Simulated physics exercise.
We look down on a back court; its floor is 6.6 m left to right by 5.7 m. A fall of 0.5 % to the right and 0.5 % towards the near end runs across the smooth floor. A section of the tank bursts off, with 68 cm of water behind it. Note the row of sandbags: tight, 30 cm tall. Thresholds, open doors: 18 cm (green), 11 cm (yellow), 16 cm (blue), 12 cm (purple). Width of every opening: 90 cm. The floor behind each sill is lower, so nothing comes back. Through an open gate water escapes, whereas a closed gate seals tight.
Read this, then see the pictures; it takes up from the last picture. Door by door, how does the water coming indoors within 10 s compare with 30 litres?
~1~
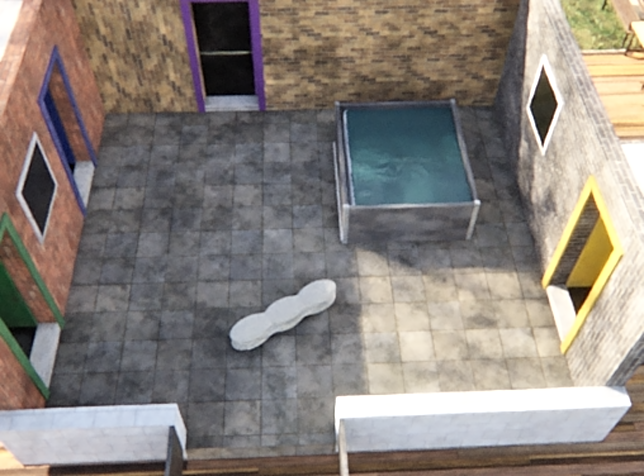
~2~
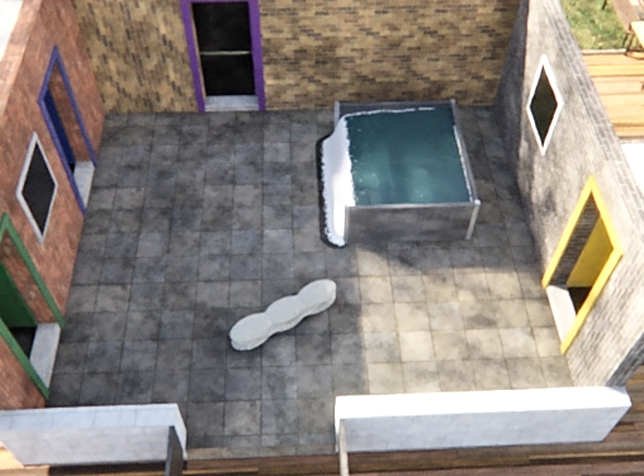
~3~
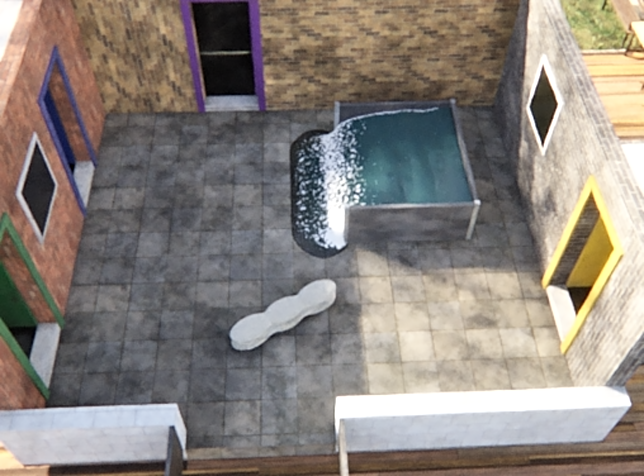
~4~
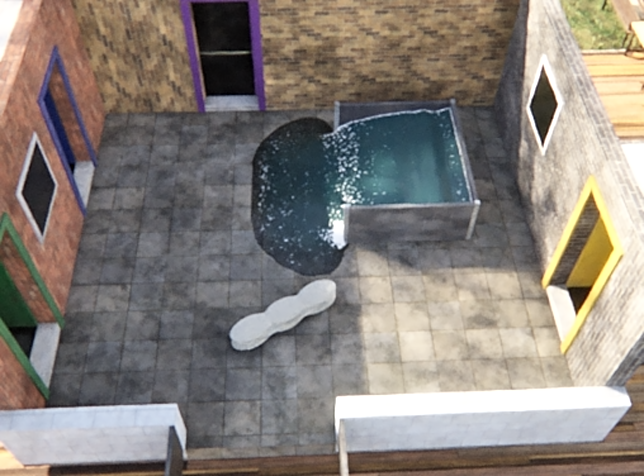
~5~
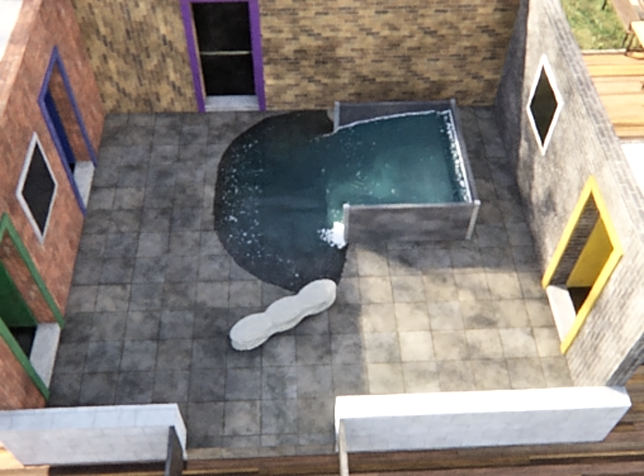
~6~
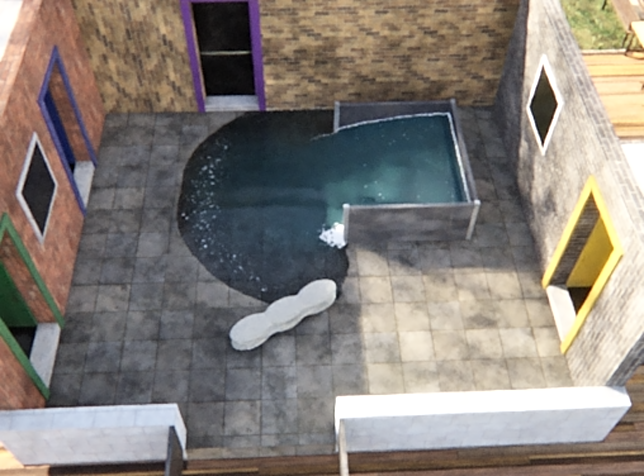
At the green door the limit will not be outstripped. At the yellow door the limit will not be outstripped. At the blue door the limit will be outstripped. At the purple door the limit will not be outstripped.
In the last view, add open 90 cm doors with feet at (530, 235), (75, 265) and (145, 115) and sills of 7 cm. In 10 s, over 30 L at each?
Check each in turn: The first fails, the second succeeds, the third succeeds.
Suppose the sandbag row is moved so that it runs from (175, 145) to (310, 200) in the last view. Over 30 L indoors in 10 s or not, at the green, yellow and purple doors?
Against the limit, the green door stays within it, the yellow door stays within it and the purple door goes beyond it.
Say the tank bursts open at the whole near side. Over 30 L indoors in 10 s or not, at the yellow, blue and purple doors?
The yellow door comes out more than that, the blue door less than that and the purple door less than that.
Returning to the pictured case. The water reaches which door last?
The final one is the yellow door.
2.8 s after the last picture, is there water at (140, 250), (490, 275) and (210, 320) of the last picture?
In that order: Wet, not reached, flooded.
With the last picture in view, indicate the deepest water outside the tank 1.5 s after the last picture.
Spot: Approx. (125, 130).
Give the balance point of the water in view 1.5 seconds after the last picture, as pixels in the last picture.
The water's centre is around (244, 196).
Then, 0.7 s after the last picture water covers 45 % of the floor and is deepest (28 cm) near (86, 214); green door not reached, yellow door not reached, blue door 27 cm at the sill, 9 L in, purple door 14 cm at the sill, 0 L in.
Then, 1.5 s after the last picture water covers 50 % of the floor and is deepest (40 cm) near (125, 130); green door 15 cm at the sill, 0 L in, yellow door not reached, blue door 30 cm at the sill, 73 L in, purple door 14 cm at the sill, 2 L in.
Then, 2.8 s after the last picture water covers 55 % of the floor and is deepest (28 cm) near (40, 435); green door 12 cm at the sill, 0 L in, yellow door not reached, blue door 21 cm at the sill, 132 L in, purple door 9 cm at the sill, 4 L in.
Then, 5.3 s after the last picture water covers 80 % of the floor and is deepest (17 cm) near (179, 402); green door 14 cm at the sill, 2 L in, yellow door not reached, blue door 7 cm at the sill, 140 L in, purple door 7 cm at the sill, 7 L in.
Then, 9.3 s after the last picture water covers 95 % of the floor and is deepest (11 cm) near (464, 187); green door 7 cm at the sill, 2 L in, yellow door 8 cm at the sill, 0 L in, blue door 5 cm at the sill, 140 L in, purple door 3 cm at the sill, 7 L in.
